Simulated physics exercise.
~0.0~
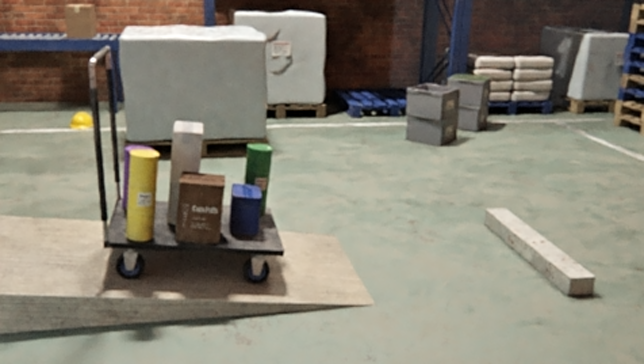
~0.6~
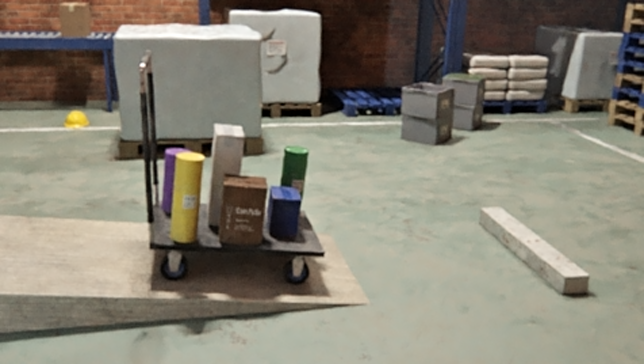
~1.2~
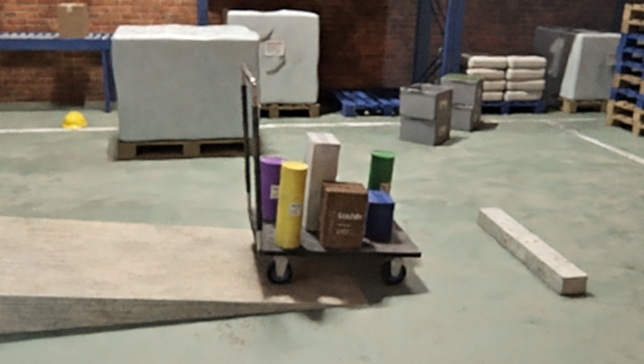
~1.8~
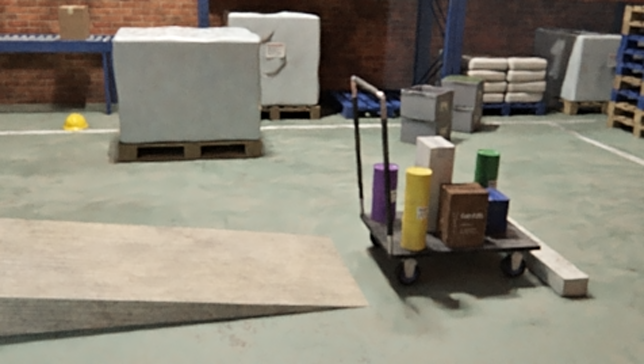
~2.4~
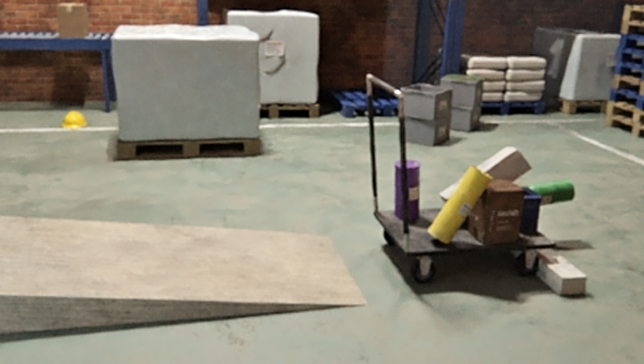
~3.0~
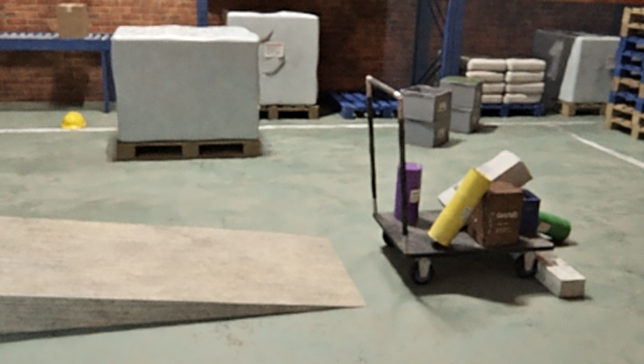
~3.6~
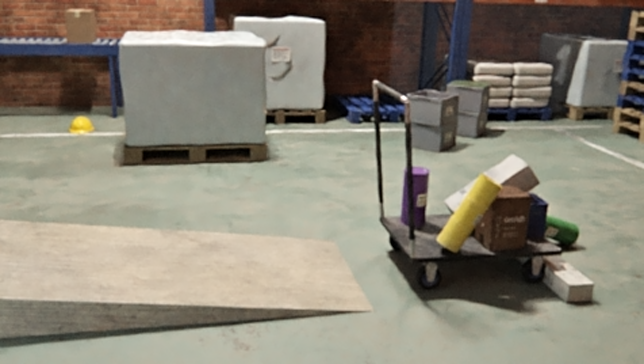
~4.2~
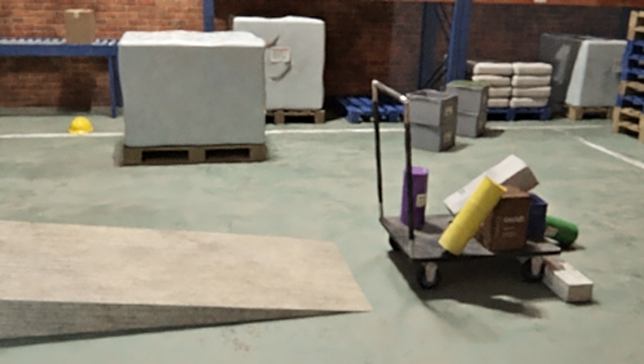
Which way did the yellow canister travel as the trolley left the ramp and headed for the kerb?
The yellow canister moved to the right, riding along on the trolley.
